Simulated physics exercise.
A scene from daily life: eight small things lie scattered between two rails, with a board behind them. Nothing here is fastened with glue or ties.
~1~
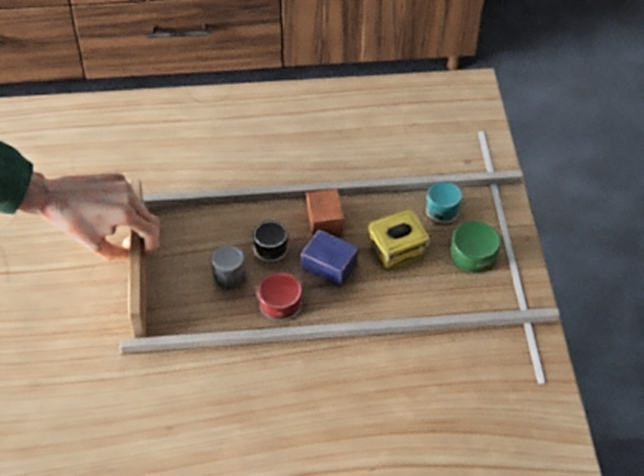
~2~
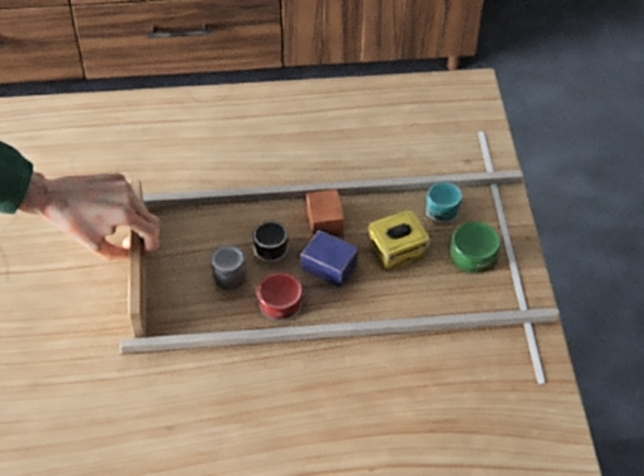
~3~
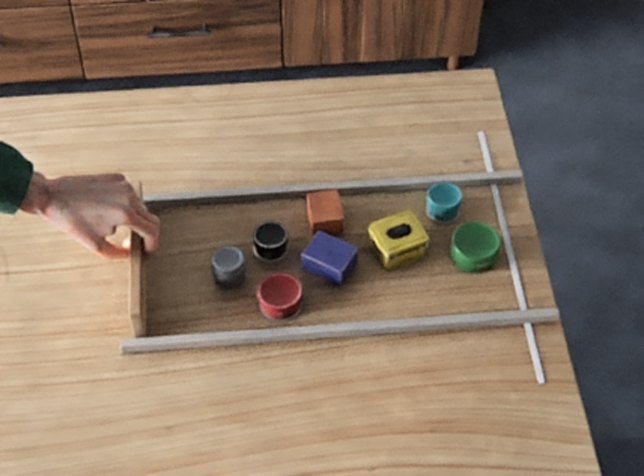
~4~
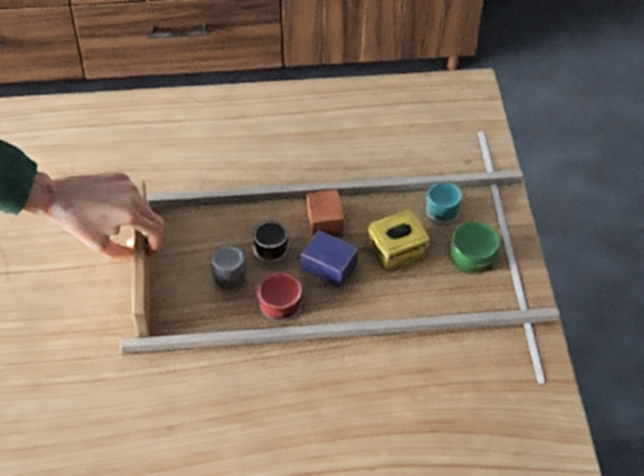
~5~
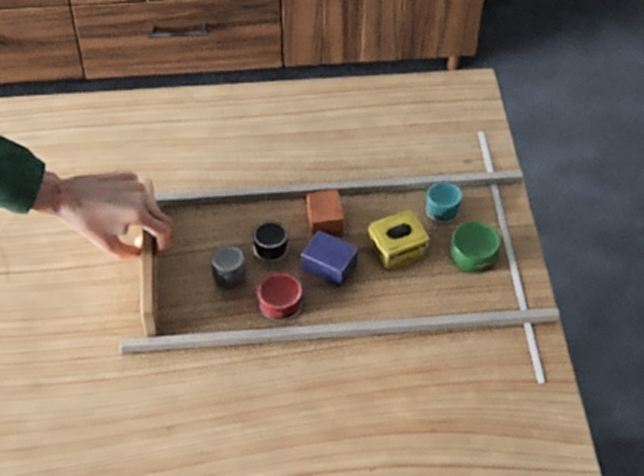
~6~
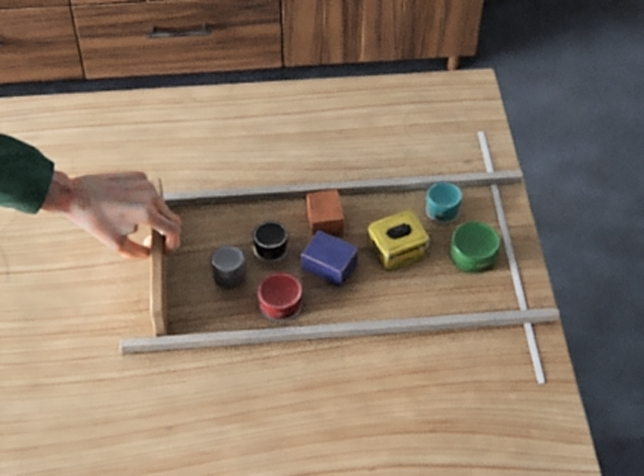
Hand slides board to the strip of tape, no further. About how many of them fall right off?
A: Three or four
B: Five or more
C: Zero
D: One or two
A, three or four.
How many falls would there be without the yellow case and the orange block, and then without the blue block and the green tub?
First 2, then 2.
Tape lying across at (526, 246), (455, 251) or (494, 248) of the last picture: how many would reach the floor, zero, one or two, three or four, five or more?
In order of the three spots, it's five or over, then one to two, then either three or four.
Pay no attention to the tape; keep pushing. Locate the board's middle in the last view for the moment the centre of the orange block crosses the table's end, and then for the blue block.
With the orange block it sits around (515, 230), with the blue block around (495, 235).
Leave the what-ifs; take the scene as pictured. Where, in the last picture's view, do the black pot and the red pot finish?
In the last picture they sit at about (522, 220) and about (543, 290).
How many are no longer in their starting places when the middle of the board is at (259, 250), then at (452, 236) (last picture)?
Respectively 3 and 8.
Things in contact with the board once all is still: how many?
Well, it touches 4.
Soon after, none off yet; green tub at rest near (475, 248); turquoise tin at rest near (444, 203); yellow case moving near (403, 239).
In the end, the number that fall off is three or four; gone, blue block, yellow case, turquoise tin and green tub.
